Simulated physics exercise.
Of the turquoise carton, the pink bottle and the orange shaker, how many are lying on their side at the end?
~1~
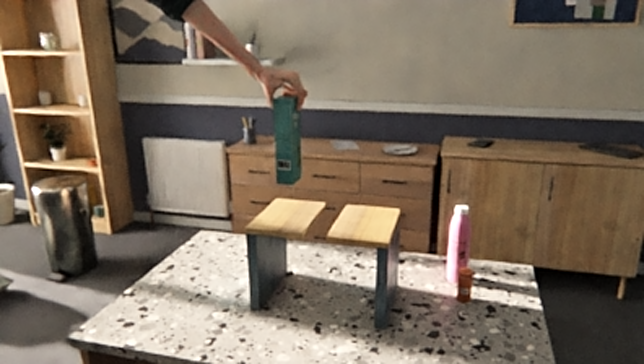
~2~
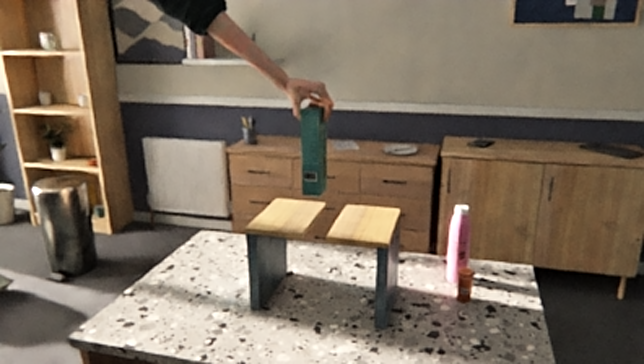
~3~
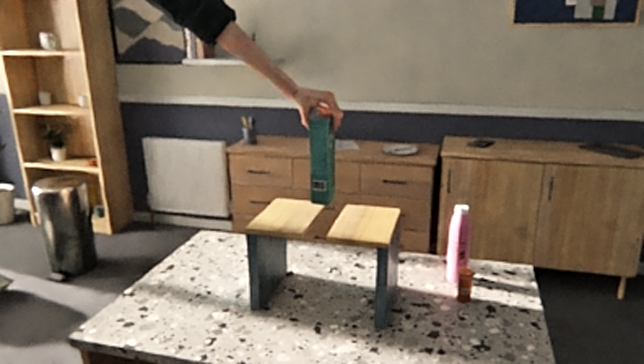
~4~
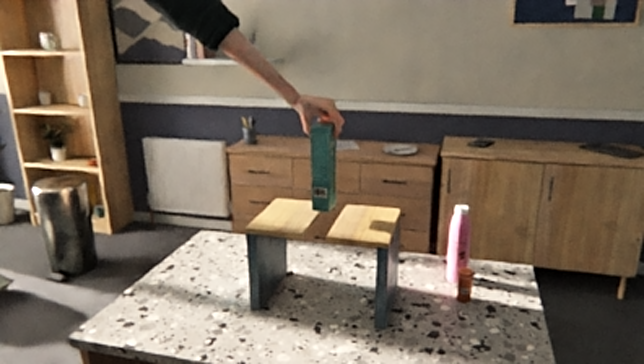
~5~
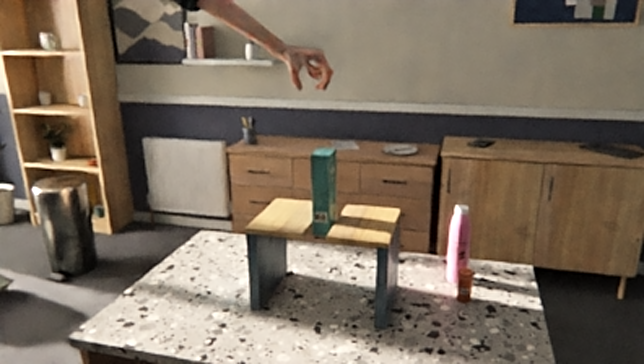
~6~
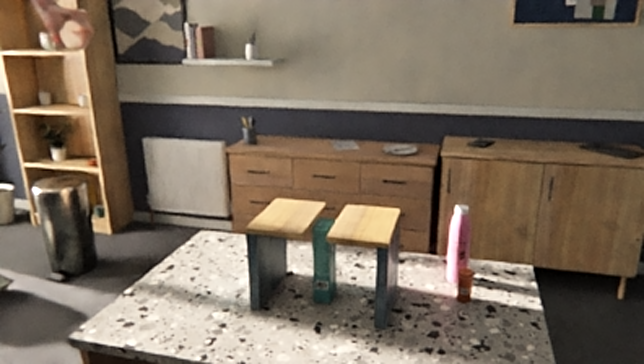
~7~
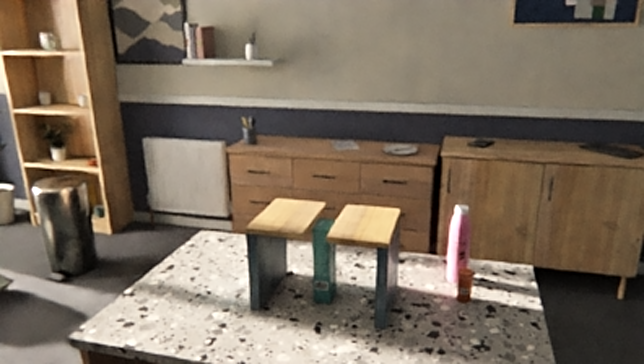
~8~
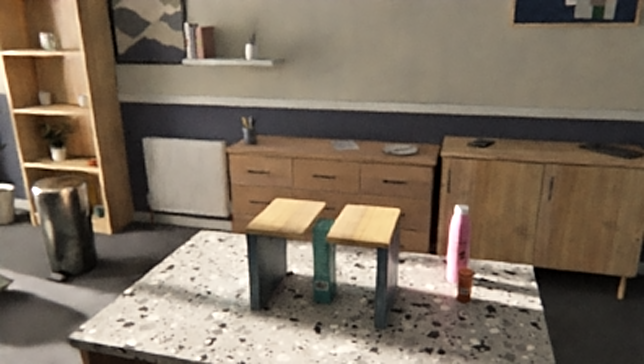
None of them are lying on their side; the carton, the bottle and the shaker are all upright at the end.
